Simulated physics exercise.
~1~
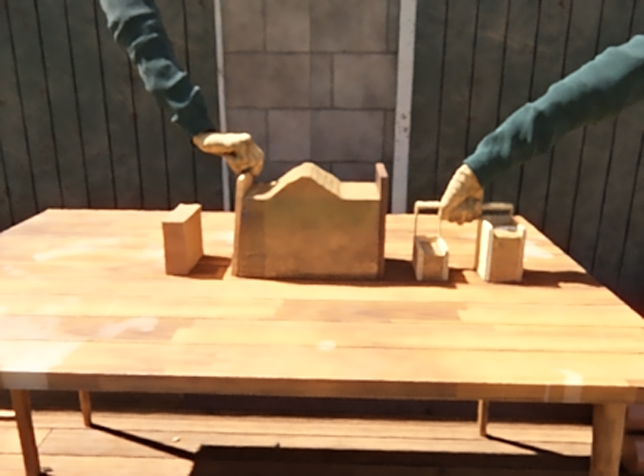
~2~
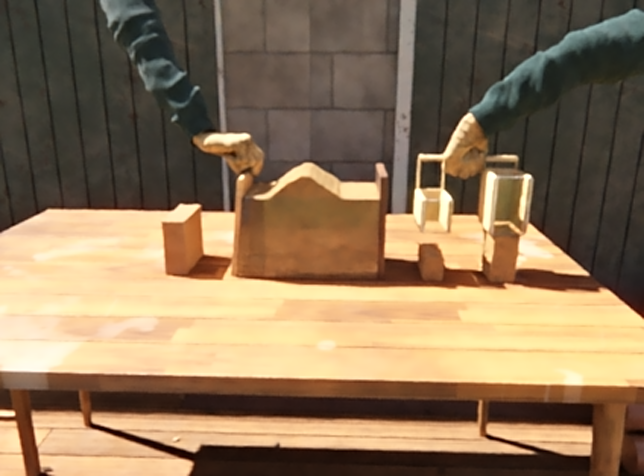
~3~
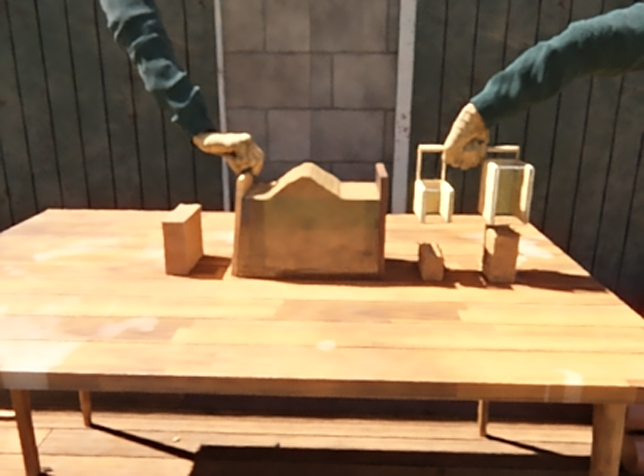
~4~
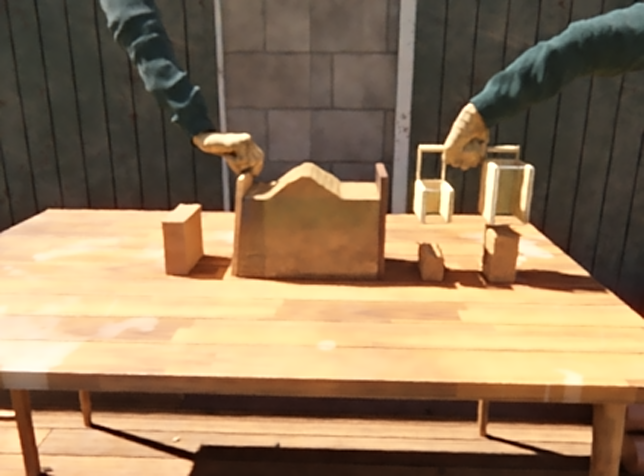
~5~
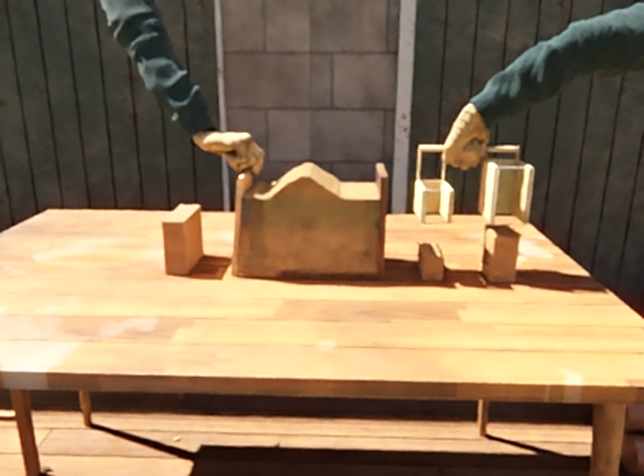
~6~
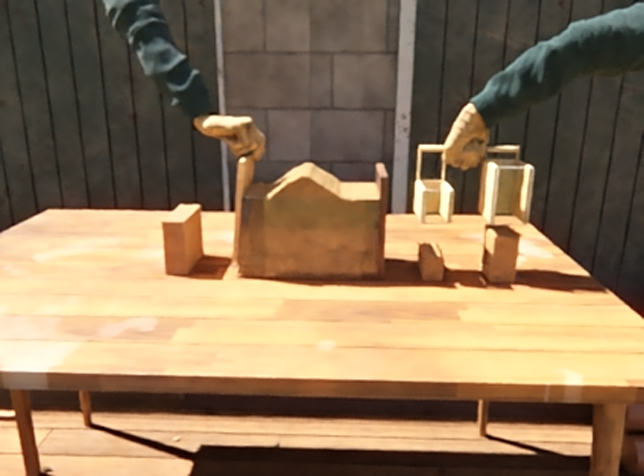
Two gloved hands in dark green sleeves work over a pale wooden table outdoors, seen from the front and slightly above, before dark plank panels and grey blocks. A tan, hump-topped mass stands between upright boards, with a small box at left and two small blocks at right. The right hand lifts open casings off the blocks and holds them up, then the left shifts the left board slightly rightward, the camera still.
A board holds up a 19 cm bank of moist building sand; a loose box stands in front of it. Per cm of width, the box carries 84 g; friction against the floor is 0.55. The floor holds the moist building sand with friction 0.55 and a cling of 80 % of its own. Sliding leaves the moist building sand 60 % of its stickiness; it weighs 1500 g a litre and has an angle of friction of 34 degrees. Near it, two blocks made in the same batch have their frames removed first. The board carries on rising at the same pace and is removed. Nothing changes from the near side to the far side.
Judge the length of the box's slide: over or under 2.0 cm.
The box's travel should end up not up to 2.0 cm.
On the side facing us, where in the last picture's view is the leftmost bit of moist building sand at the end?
Near (197, 252), I'd say.
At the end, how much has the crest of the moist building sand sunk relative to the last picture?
4.0 cm.
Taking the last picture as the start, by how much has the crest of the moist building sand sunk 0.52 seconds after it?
0.0 cm.
Another 0.24 s on from the sixth picture, the box has not moved.
Another 0.52 s on from the sixth picture, the box has not moved.
Another 0.81 s on from the sixth picture, the box has not moved.
Another 1.09 s on from the sixth picture, the box has not moved.
Another 1.59 s on from the sixth picture, at the end, the box has not moved.
